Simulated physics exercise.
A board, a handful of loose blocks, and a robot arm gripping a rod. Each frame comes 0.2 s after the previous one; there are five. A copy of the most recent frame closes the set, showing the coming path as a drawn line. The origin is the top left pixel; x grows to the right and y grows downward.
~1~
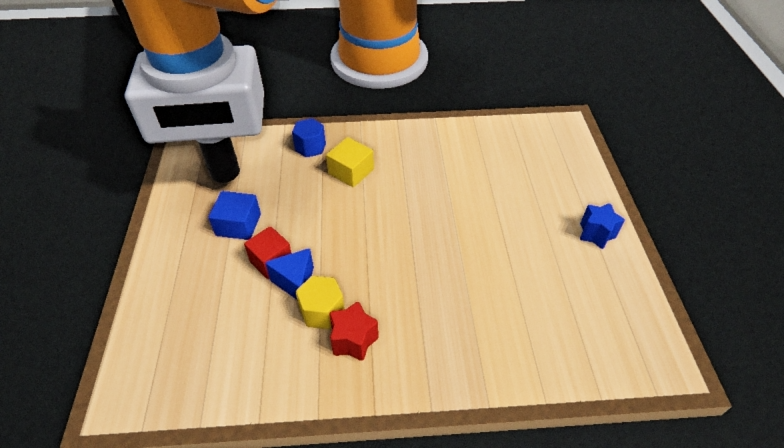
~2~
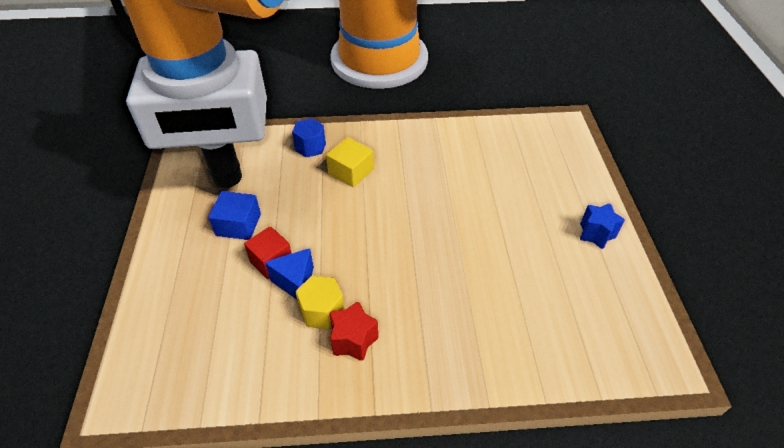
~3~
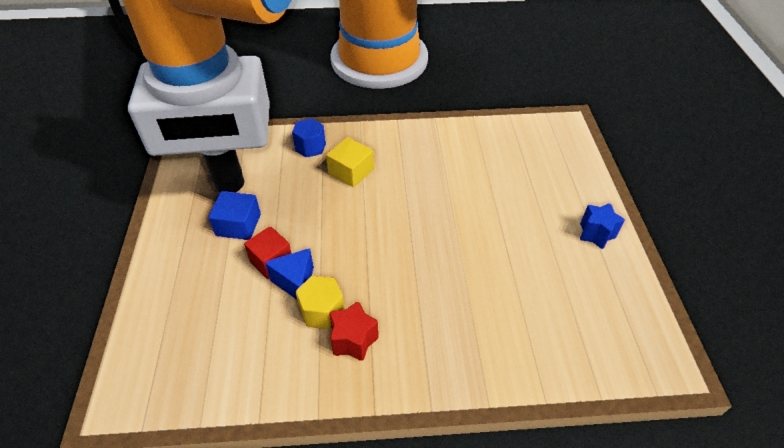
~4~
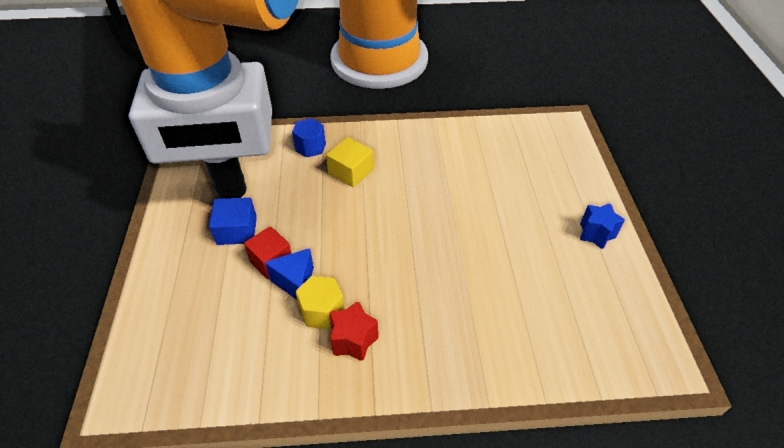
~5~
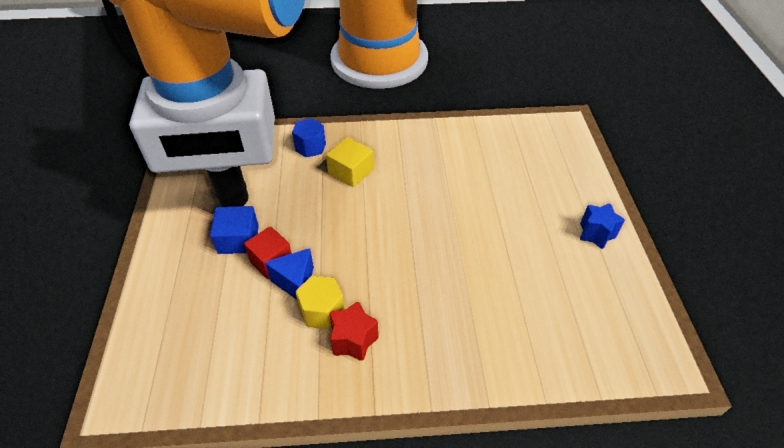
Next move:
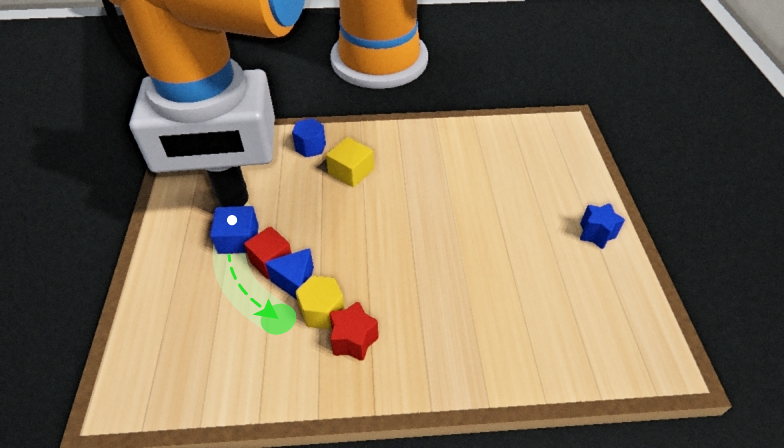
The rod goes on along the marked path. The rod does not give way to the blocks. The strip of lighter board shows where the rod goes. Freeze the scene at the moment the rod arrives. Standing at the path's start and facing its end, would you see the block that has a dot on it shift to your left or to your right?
The shift goes right.
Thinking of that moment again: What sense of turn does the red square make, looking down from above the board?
The red square rotates counterclockwise.
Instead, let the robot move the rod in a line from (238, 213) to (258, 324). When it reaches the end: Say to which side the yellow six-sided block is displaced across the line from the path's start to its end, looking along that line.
Shifts left.
Path on the board, from (238, 213) over (229, 251) and (242, 289) to (278, 319); the dot is on the blue square.
The first path, step by step. One third of the way, rod at (224, 238); blue square at (224, 261), turned 15° anticlockwise; red square at (267, 270), turned 30° anticlockwise; blue three-sided block at (301, 272), turned 50° anticlockwise; yellow six-sided block at (330, 297), turned 25° clockwise; red star at (355, 327).
Two thirds of the way, rod at (238, 277); blue square at (222, 305); red square at (270, 276), turned 40° anticlockwise; blue three-sided block at (304, 273), turned 60° anticlockwise; yellow six-sided block at (330, 297), turned 25° clockwise; red star at (355, 327).
At the end, rod at (275, 307); blue square at (224, 317), turned 40° clockwise; red square at (306, 285), turned 80° anticlockwise; blue three-sided block at (331, 264), turned 100° anticlockwise; yellow six-sided block at (351, 294), turned 60° clockwise; red star at (360, 331).
